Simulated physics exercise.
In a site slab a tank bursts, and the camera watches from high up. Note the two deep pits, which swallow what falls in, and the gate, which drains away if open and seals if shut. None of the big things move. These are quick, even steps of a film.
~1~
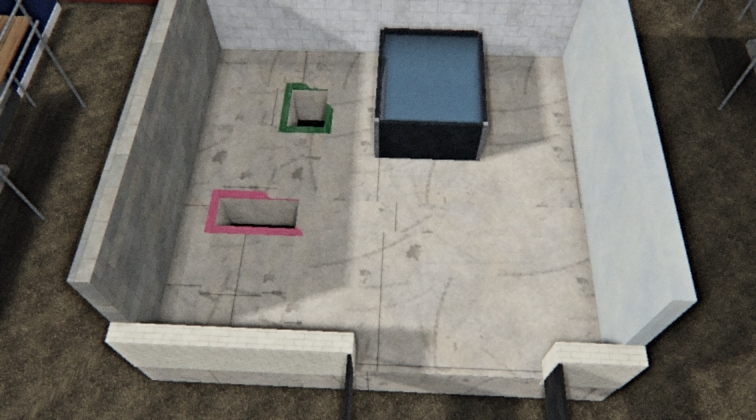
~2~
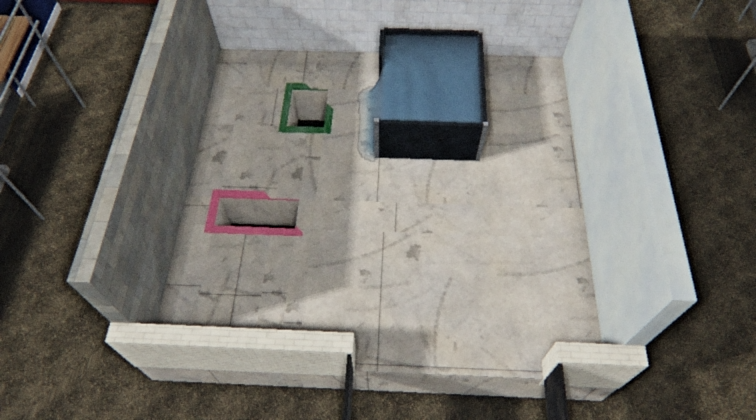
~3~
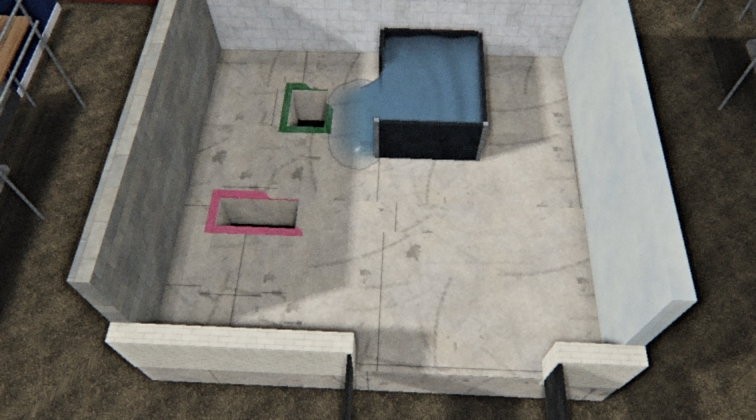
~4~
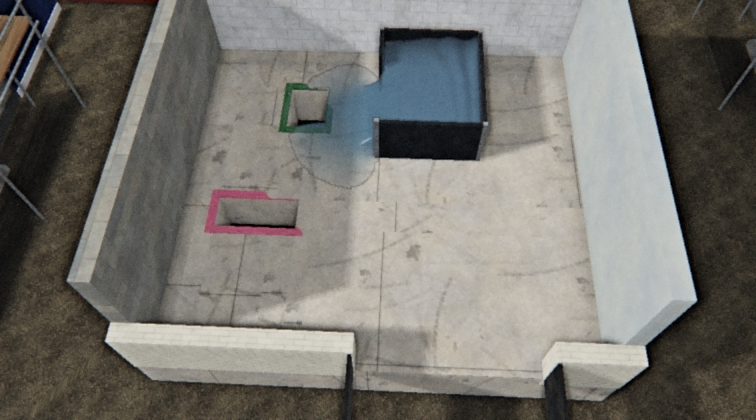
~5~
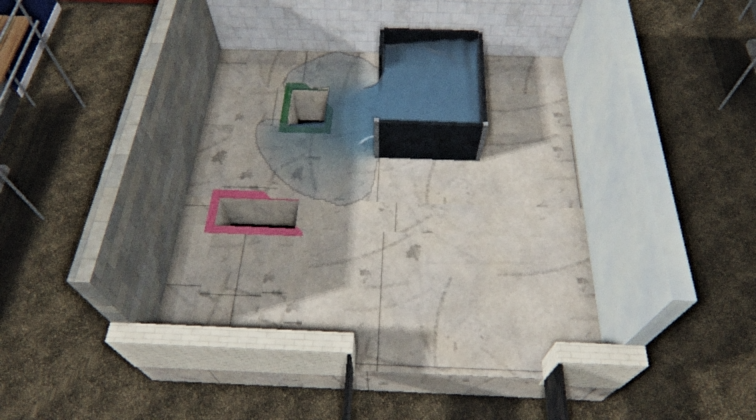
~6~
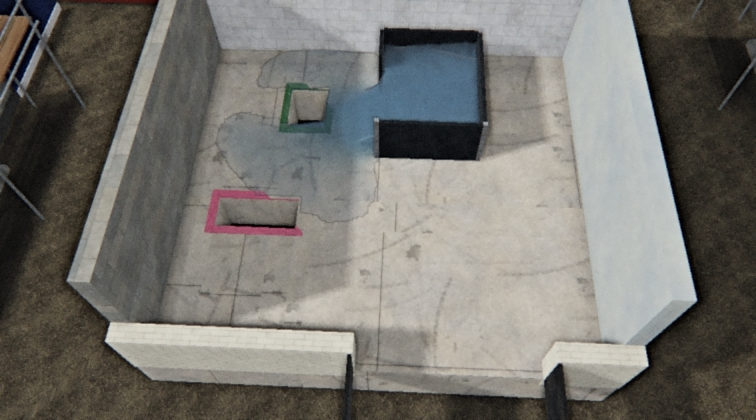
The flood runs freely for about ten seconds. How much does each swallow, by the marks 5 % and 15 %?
Gate: Short of five per cent; green pit: Beyond fifteen per cent; pink pit: Beyond fifteen per cent.
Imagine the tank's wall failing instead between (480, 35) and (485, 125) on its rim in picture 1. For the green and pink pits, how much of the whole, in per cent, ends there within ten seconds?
Roughly, in per cent: Green 2, pink 6.
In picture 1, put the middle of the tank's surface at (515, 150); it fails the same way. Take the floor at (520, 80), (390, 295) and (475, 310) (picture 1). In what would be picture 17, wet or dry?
Okay, first one high and dry, second one got wet, last one high and dry.
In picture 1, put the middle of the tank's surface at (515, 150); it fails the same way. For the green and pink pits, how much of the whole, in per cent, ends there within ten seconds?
In per cent: Green 12, pink 50.
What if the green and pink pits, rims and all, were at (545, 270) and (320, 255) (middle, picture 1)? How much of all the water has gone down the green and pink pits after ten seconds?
Green gets 14 in a hundred; pink gets 15 in a hundred.
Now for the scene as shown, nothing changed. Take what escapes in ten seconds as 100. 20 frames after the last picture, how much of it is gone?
I get 65 percent.
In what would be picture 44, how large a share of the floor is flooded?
Roughly 60 %.
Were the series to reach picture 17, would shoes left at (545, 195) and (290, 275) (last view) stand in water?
As listed: Unwetted; swamped.
A moment on, water covers 25 % of the floor; the gate 0 %, the green pit 18 %, the pink pit 3 %.
Next, water covers 35 % of the floor; the gate 0 %, the green pit 27 %, the pink pit 8 %.
Then, water covers 40 % of the floor; the gate 0 %, the green pit 36 %, the pink pit 13 %.
Later, water covers 60 % of the floor; the gate 0 %, the green pit 46 %, the pink pit 17 %.
In the end, water covers 65 % of the floor; the gate 2 %, the green pit 52 %, the pink pit 21 %.
